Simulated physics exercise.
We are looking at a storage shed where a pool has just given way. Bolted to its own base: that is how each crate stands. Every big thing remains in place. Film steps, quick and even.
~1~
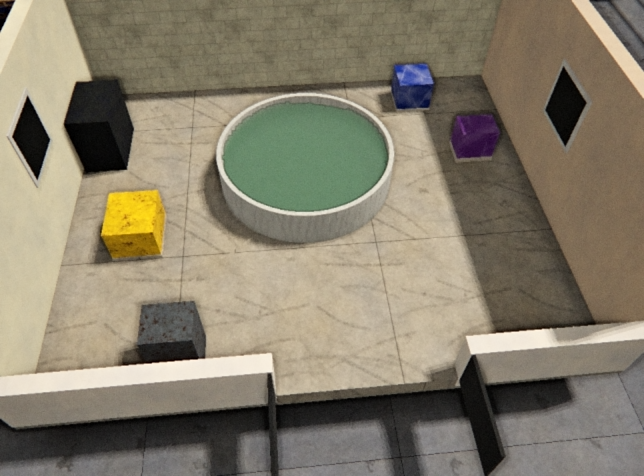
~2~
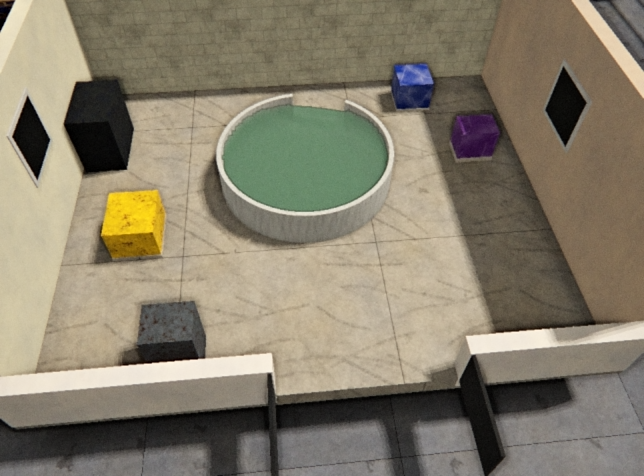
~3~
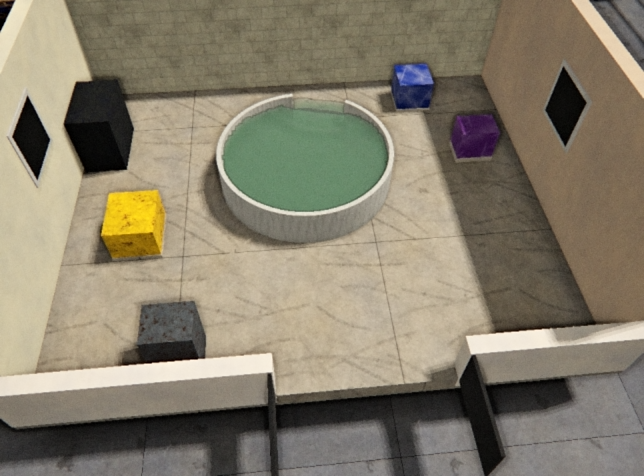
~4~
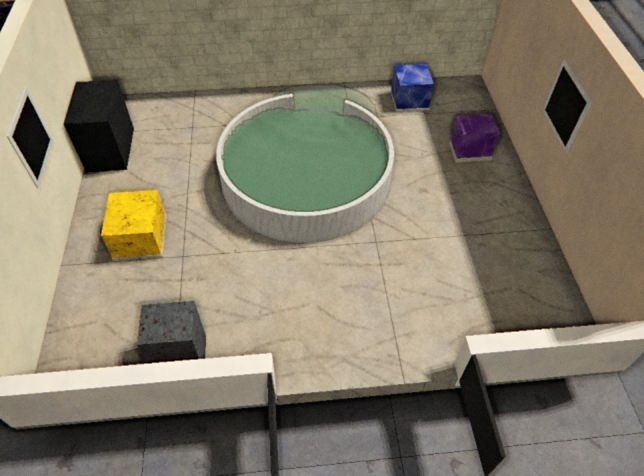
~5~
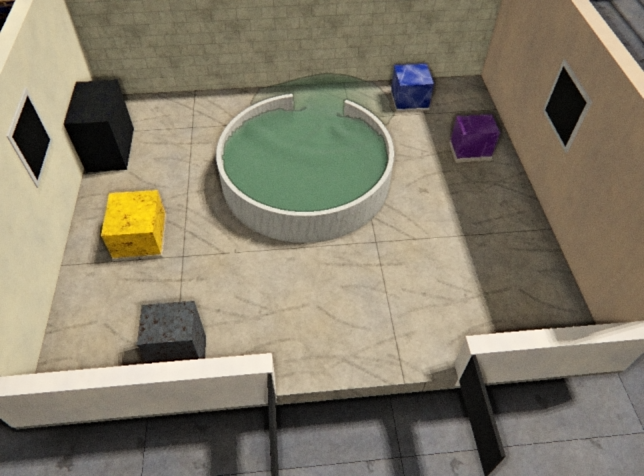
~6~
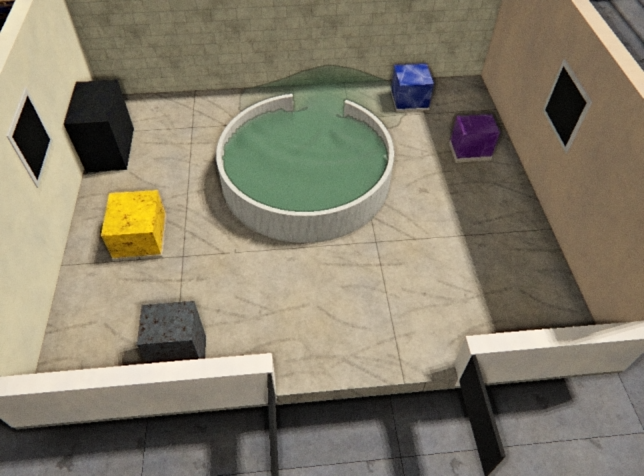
At first, a round pool of still green water sits in a shed among black, yellow, gray, blue and purple crates. Then a gap opens in its far rim, and water pours out through it, spreading in a thin sheet along the back wall toward the blue crate while the crates stay still.
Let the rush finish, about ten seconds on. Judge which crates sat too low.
The blue crate was too low. The purple crate was too low. The yellow crate was too low.
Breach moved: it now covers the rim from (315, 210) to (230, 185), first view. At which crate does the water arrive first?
Answer: The yellow one.
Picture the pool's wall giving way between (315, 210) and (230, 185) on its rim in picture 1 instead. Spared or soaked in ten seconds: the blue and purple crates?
My take: The blue one gets flooded, while the purple one stays clear.
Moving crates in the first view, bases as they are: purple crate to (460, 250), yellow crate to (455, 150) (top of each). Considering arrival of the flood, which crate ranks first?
Blue one.
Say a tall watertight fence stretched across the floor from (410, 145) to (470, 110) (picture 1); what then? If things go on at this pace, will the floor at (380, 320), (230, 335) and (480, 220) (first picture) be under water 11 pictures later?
Outcome by spot, in order - unwatered, unwatered, unwatered.
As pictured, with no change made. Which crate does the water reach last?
It's the one in yellow.
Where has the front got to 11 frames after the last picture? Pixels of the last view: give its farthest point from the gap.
I'd go with roughly (120, 98).
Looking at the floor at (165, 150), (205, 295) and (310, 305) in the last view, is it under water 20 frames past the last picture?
First spot swamped, second spot clear, third spot clear.
A moment on, water covers 10 % of the floor; the blue crate water round its plinth, the purple crate not reached, the yellow crate not reached.
Next, water covers 25 % of the floor; the blue crate water round its plinth, the purple crate not reached, the yellow crate not reached.
Then, water covers 50 % of the floor; the blue crate water round its plinth, the purple crate water round its plinth, the yellow crate water round its plinth.
Later, water covers 75 % of the floor; the blue crate water round its plinth, the purple crate water round its plinth, the yellow crate water round its plinth.
In the end, water covers 100 % of the floor; the blue crate was topped, the purple crate was topped, the yellow crate was topped.
